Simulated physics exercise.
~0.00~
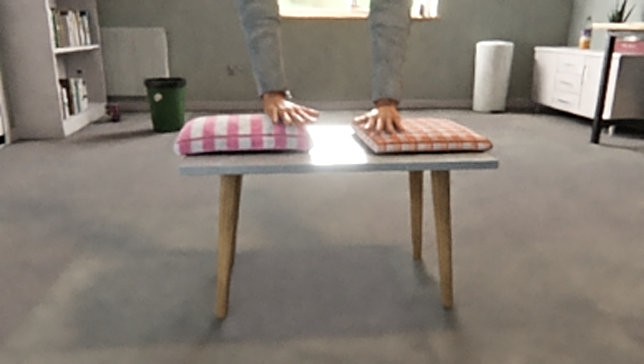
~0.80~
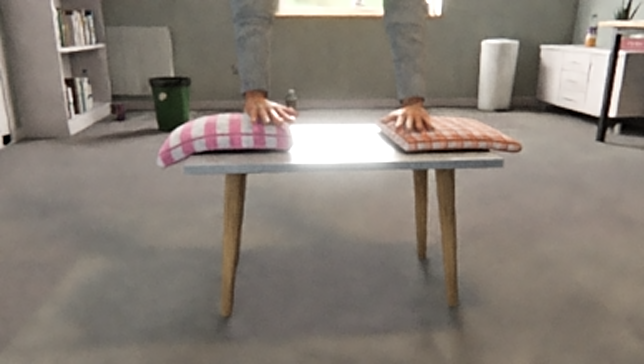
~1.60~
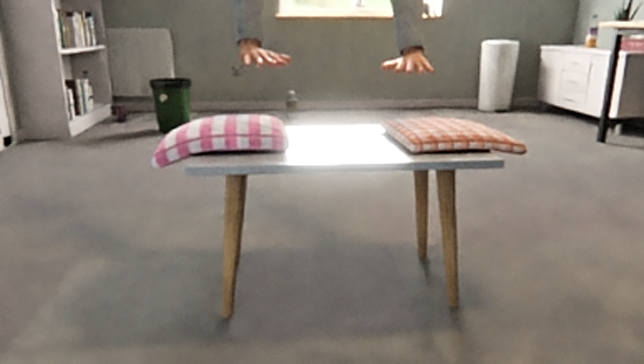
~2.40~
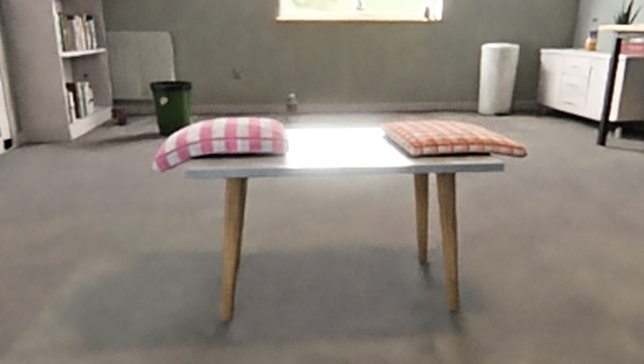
Two hands sliding a pink checked cushion and an orange one apart on a small table, then lifting away, both cushions staying put.
